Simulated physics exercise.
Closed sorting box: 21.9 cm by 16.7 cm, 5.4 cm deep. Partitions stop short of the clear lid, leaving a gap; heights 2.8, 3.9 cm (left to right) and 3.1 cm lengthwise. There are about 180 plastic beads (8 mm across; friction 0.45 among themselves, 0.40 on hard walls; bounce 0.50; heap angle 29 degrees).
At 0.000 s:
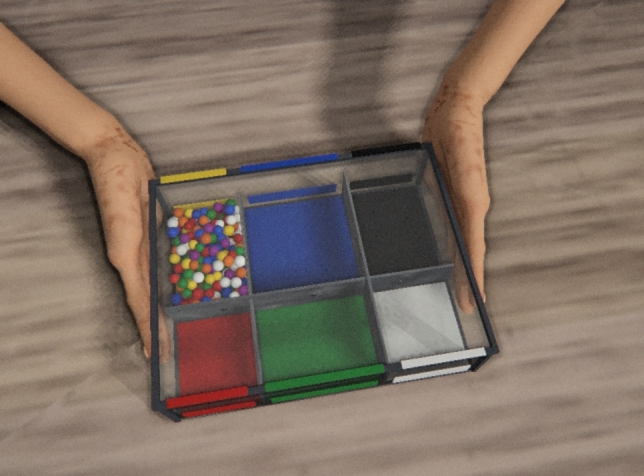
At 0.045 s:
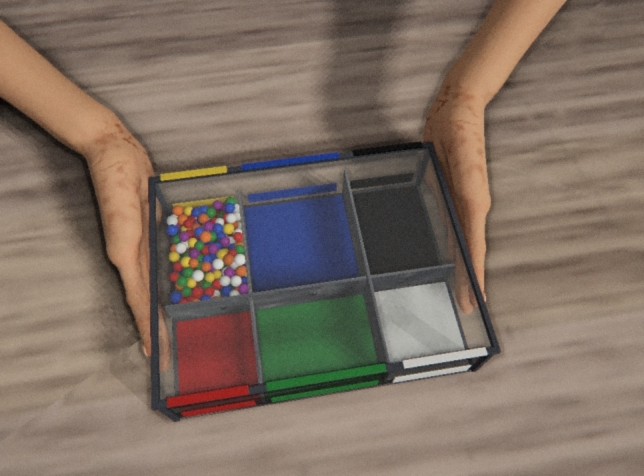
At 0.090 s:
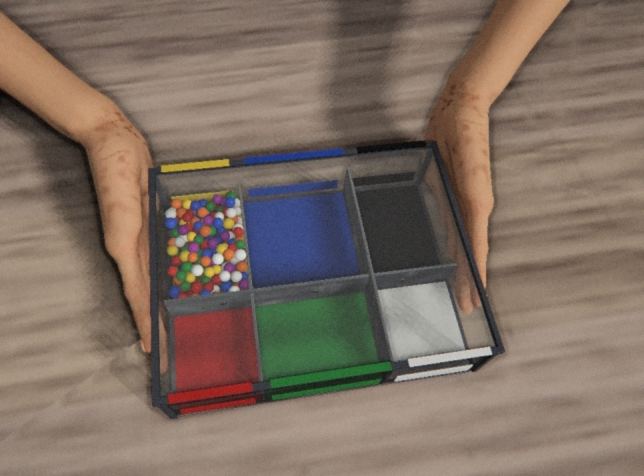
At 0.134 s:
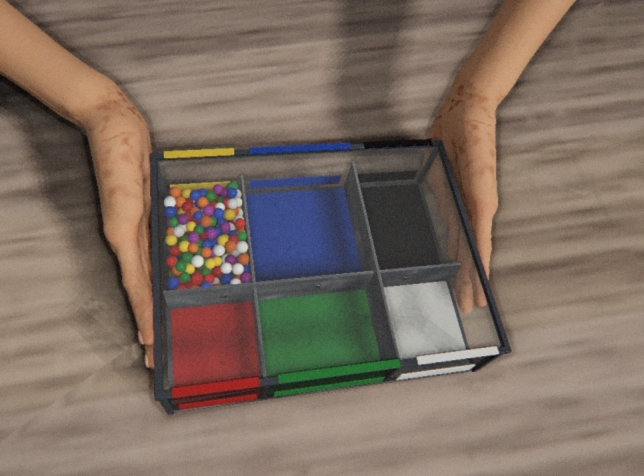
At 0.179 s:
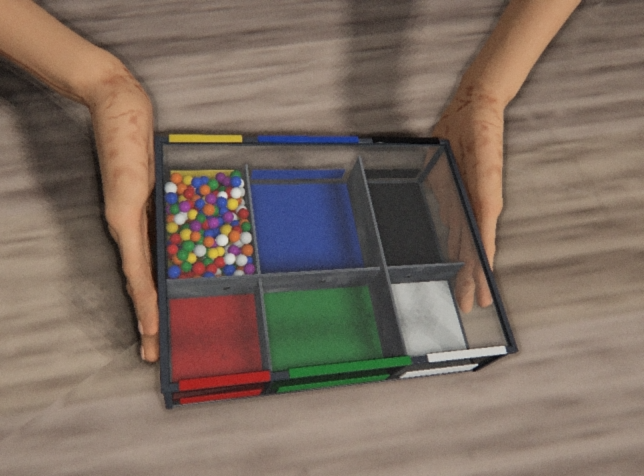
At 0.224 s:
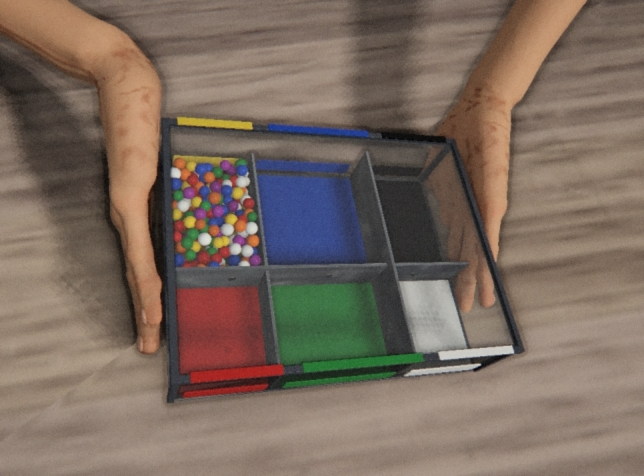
Two hands held a clear-lidded box with six coloured compartments above a wooden surface, then gradually tilted it toward the front right, while the multicoloured beads stayed in the yellow section at the back left.
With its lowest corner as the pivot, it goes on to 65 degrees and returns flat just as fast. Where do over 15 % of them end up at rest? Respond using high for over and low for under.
Red low, blue high, green low, yellow high, white low, black low.
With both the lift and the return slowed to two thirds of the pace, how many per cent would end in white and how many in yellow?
Then white would get 0 per cent, while yellow would get 70 per cent.
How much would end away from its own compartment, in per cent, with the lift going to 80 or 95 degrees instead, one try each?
Roughly 65 percent for the first try and 95 percent for the second.
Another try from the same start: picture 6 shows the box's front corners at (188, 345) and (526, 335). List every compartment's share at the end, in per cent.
Result - red: 0 %; blue: 35 %; green: 0 %; yellow: 60 %; white: 0 %; black: 5 %.
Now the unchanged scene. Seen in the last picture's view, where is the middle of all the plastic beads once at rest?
Once everything settles, the centre is around (242, 267).
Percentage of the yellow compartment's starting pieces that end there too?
Around 60 per cent of it.
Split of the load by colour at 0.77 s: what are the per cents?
Shares - red: 0, blue: 20, green: 0, yellow: 80, white: 0, black: 0.
After 0.77 s, tilt 64 degrees; blue 20 %, yellow 80 %.
After 1.14 s, tilt 27 degrees; blue 25 %, green 5 %, yellow 65 %, black 5 %.
After 1.60 s, tilt 0 degrees; blue 25 %, green 5 %, yellow 65 %, black 5 %.
In the end, at 1.9 s, red 0 %, blue 25 %, green 5 %, yellow 65 %, white 0 %, black 5 %.
